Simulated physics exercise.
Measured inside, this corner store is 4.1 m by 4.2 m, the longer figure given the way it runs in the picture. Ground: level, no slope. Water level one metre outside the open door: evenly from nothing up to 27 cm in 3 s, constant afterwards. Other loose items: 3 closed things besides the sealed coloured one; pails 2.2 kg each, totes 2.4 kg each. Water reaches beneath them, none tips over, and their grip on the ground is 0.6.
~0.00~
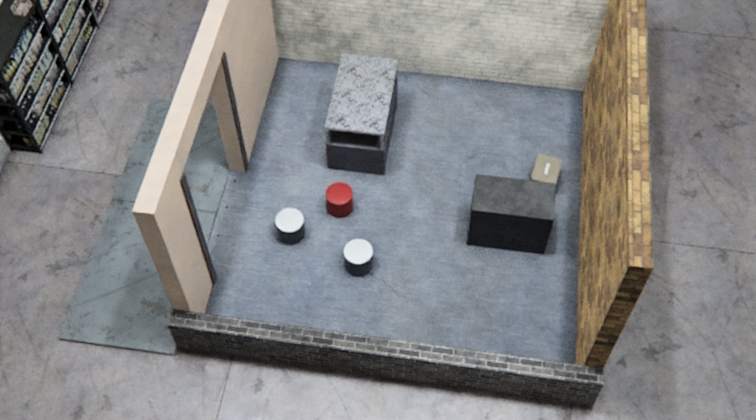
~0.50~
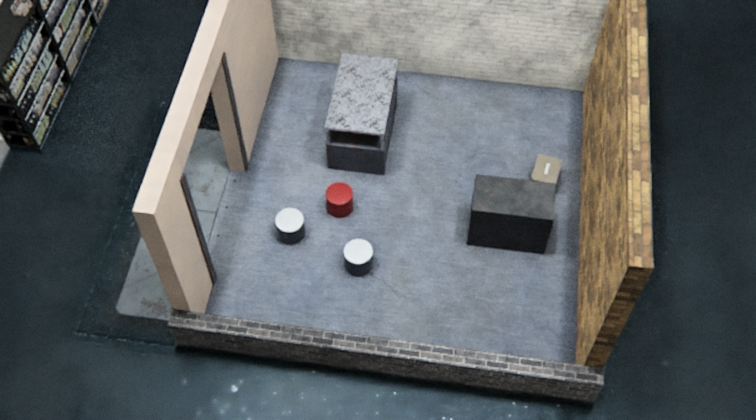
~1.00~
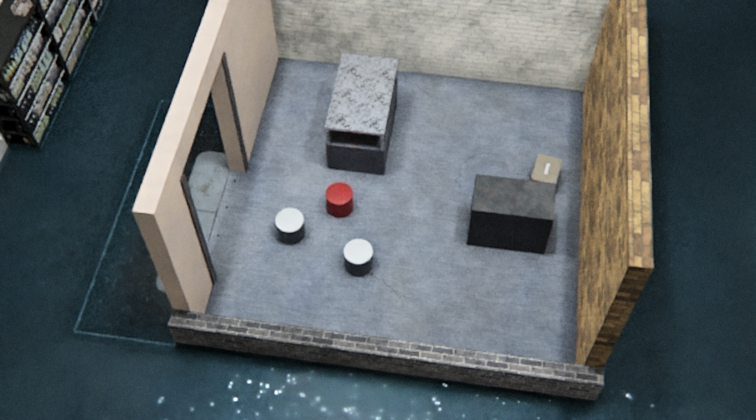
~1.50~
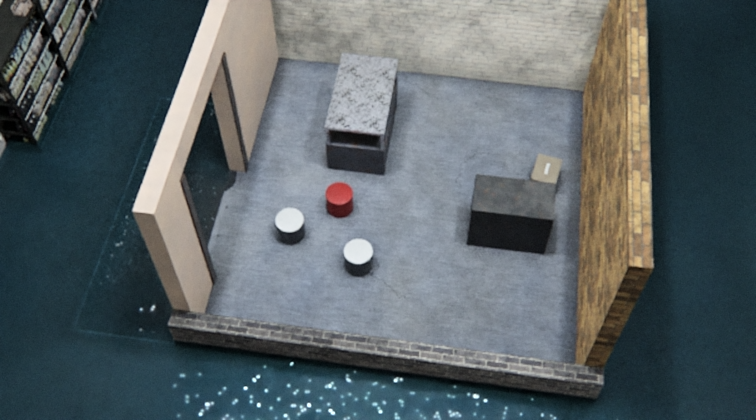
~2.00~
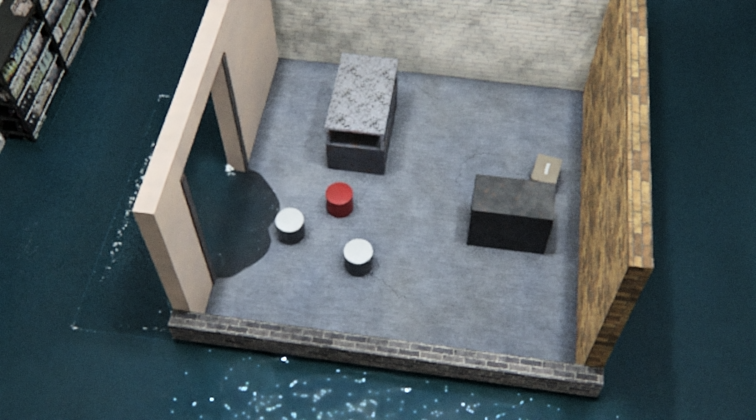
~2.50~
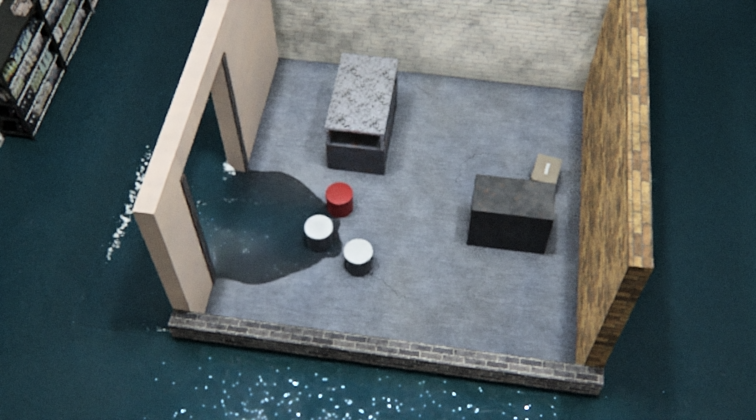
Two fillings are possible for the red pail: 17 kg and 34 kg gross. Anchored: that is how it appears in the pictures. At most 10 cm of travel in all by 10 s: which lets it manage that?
To my eye, only the doubled ballast is adequate.
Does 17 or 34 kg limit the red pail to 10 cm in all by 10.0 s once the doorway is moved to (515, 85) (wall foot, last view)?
Then the lower weight is enough.
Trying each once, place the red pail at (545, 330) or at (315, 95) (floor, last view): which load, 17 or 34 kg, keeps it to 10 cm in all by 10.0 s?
In order: Only the heavier one succeeds; even the lighter mass works.
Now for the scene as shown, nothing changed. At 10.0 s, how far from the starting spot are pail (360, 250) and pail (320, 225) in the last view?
First 300 cm, then 250 cm.
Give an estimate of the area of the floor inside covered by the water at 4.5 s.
I'd put it close to 10.5 m2.
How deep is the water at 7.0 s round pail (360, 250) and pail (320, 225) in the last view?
I'd put it at 17 cm and 8 cm respectively.
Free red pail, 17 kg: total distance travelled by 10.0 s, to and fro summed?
80 cm in all.
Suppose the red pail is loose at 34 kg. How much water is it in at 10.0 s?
15 cm, roughly.
After 3.5 s the red pail would be 2 cm from its start with 17 kg and 0 cm from its start with 34 kg; 9 cm of water round it then.
After 4.5 s the red pail would be 33 cm from its start with 17 kg and 0 cm from its start with 34 kg; 10 cm of water round it then.
After 7.0 s the red pail would be 65 cm from its start with 17 kg and 0 cm from its start with 34 kg; 10 cm of water round it then.
After 10.0 s the red pail would be 79 cm from its start with 17 kg and 0 cm from its start with 34 kg; 15 cm of water round it then.
